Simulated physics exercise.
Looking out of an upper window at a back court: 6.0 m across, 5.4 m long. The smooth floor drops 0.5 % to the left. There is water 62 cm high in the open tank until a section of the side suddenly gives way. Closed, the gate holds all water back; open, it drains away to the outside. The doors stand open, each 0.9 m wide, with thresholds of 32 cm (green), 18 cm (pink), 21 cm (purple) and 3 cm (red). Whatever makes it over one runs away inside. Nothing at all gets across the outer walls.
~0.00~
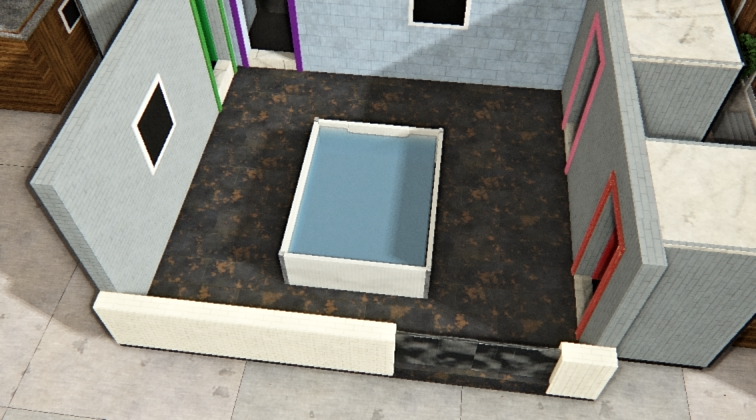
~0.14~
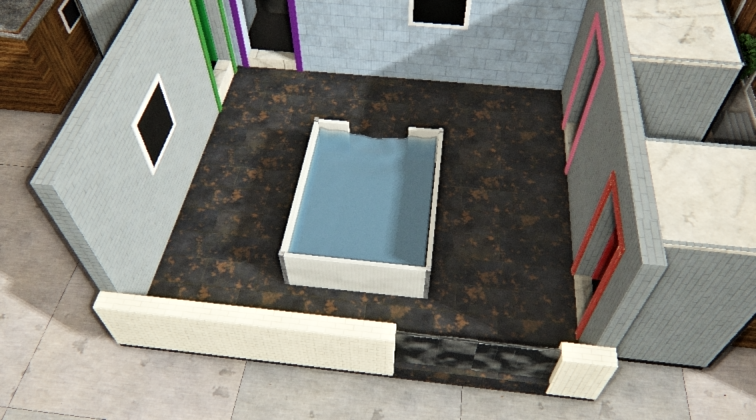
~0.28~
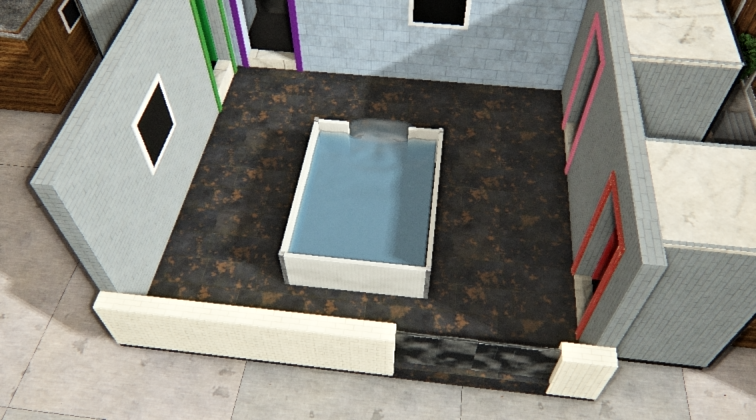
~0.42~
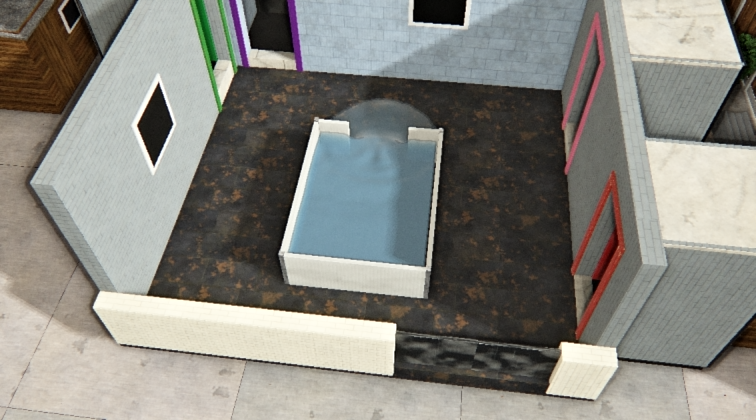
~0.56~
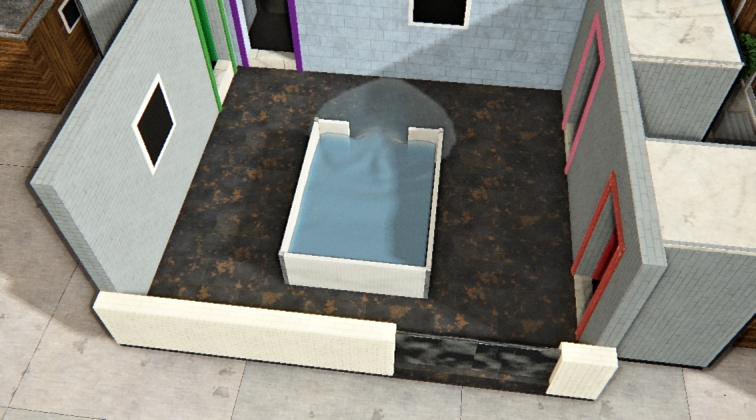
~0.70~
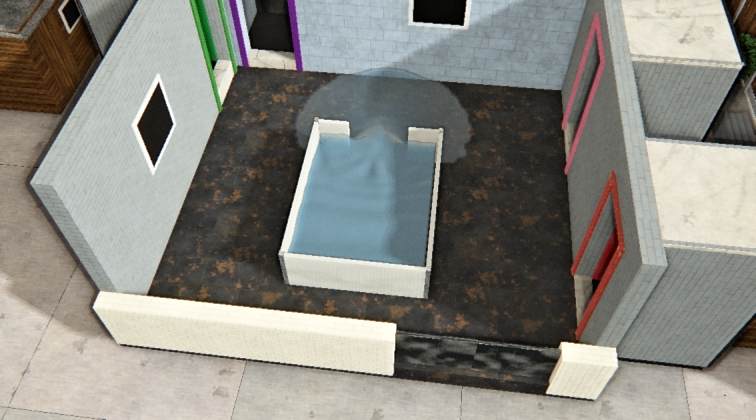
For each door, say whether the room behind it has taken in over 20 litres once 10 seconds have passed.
My prediction: The green door will most likely respect the limit. The pink door will most likely respect the limit. The purple door will most likely respect the limit. The red door will most likely bust the limit.
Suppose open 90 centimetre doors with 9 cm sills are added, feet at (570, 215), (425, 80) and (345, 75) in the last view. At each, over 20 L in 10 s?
So, in the order given, it's shy of the mark, then beyond the mark, then beyond the mark.
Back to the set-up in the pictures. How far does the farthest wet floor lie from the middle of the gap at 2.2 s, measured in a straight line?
Distance: Approx. 3.4 m.
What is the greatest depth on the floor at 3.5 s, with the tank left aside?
Max around 28 cm.
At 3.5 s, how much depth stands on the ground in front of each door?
Depth readings (cm): Green = 25; pink = 15; purple = 16; red = 1.
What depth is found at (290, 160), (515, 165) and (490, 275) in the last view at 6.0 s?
Listed order: 3 / 6 / 3 cm.
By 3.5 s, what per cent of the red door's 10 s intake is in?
Roughly 0%.
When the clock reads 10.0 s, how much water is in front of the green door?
Close to 11.5 cm of depth.
After 1.4 s water covers 20 % of the floor and is deepest (34 cm) near (380, 148); green door not reached, pink door not reached, purple door 7 cm at the sill, 0 L in, red door not reached.
After 2.2 s water covers 25 % of the floor and is deepest (34 cm) near (380, 89); green door 22 cm at the sill, 0 L in, pink door 4 cm at the sill, 0 L in, purple door 12 cm at the sill, 0 L in, red door not reached.
After 3.5 s water covers 50 % of the floor and is deepest (28 cm) near (234, 78); green door 25 cm at the sill, 0 L in, pink door 15 cm at the sill, 0 L in, purple door 16 cm at the sill, 3 L in, red door not reached.
After 6.0 s water covers 95 % of the floor and is deepest (20 cm) near (234, 78); green door 18 cm at the sill, 0 L in, pink door 12 cm at the sill, 0 L in, purple door 15 cm at the sill, 5 L in, red door 3 cm at the sill, 0 L in.
After 10.0 s water covers 95 % of the floor and is deepest (16 cm) near (175, 226); green door 12 cm at the sill, 0 L in, pink door 7 cm at the sill, 0 L in, purple door 9 cm at the sill, 6 L in, red door 11 cm at the sill, 40 L in.
